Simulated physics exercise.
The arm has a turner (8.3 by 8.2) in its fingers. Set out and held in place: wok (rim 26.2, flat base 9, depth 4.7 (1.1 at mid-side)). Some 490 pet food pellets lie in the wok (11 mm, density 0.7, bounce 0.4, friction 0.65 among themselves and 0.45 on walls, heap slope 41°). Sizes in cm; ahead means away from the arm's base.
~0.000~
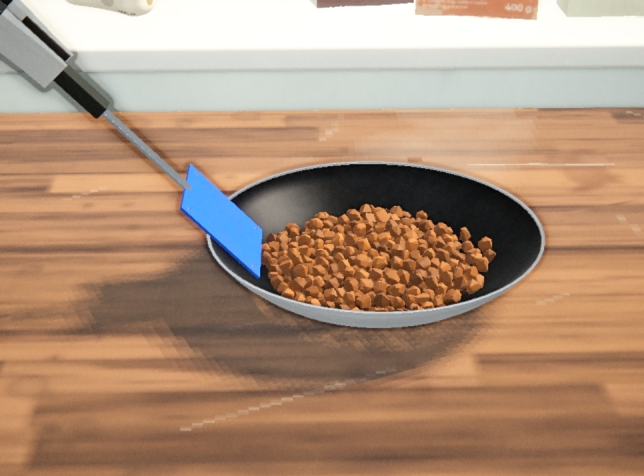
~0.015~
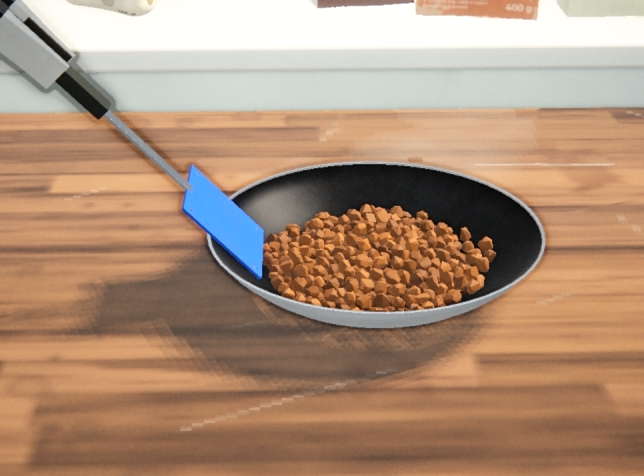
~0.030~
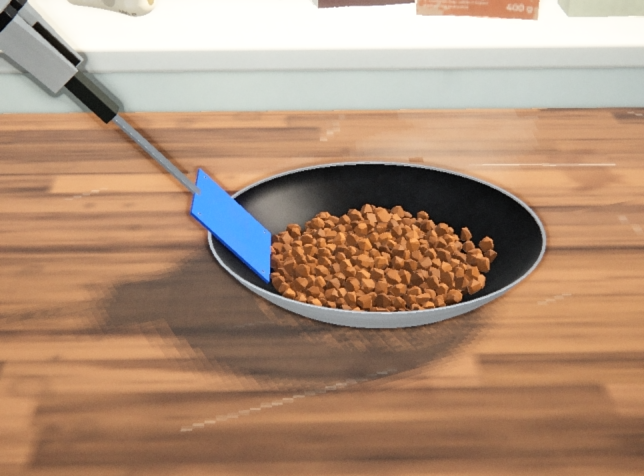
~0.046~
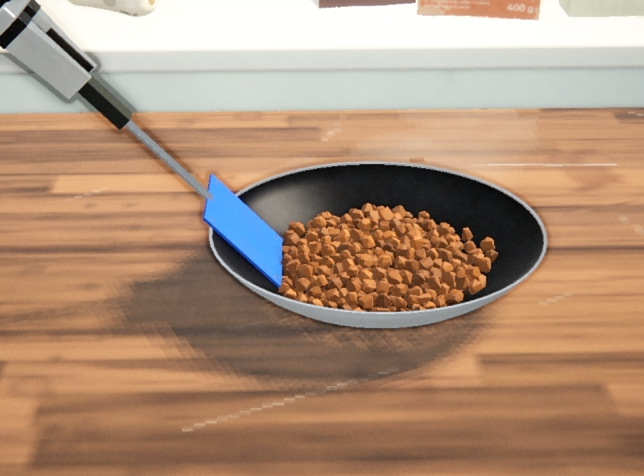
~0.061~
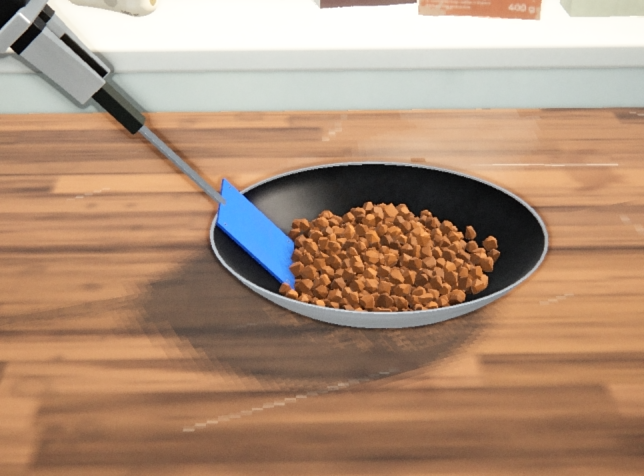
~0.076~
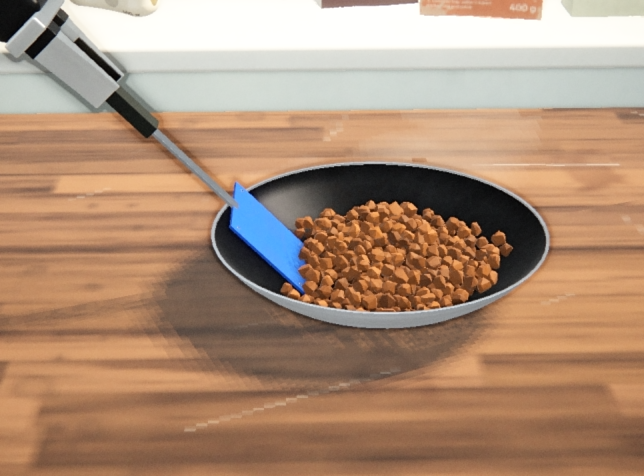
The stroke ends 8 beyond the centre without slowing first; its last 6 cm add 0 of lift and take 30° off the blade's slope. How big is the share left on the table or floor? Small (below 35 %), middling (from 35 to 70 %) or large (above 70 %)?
On the table or floor the share is small, below 35 %.
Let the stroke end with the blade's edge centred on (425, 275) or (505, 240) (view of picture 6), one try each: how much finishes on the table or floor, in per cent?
Some 5 and 40 per cent.
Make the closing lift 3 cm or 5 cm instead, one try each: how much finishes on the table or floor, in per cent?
Some 20 and 15 per cent.
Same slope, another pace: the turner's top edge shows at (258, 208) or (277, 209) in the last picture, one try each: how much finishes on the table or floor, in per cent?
Some 30 and 30 per cent.
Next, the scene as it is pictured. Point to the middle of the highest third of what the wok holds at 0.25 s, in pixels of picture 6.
Around (501, 230).
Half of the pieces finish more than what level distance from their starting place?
About 9 cm.
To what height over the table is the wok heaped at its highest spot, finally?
Roughly 7.0 cm.
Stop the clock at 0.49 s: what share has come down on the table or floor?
Some 20 per cent.
After 0.16 s, sloping 47°, highest piece 5 above the table; 487 in the wok.
After 0.25 s, sloping 36°, highest piece 7 above the table; 477 in the wok, 10 on the blade or in flight.
After 0.49 s, sloping 17°, highest piece 7 above the table; 382 in the wok, 101 on the table or floor, 4 on the blade or in flight.
After 1.54 s, sloping 17°, highest piece 6 above the table; 380 in the wok, 107 on the table or floor.
In the end, 380 in the wok, 107 on the table or floor. That is 22 % on the table or floor.
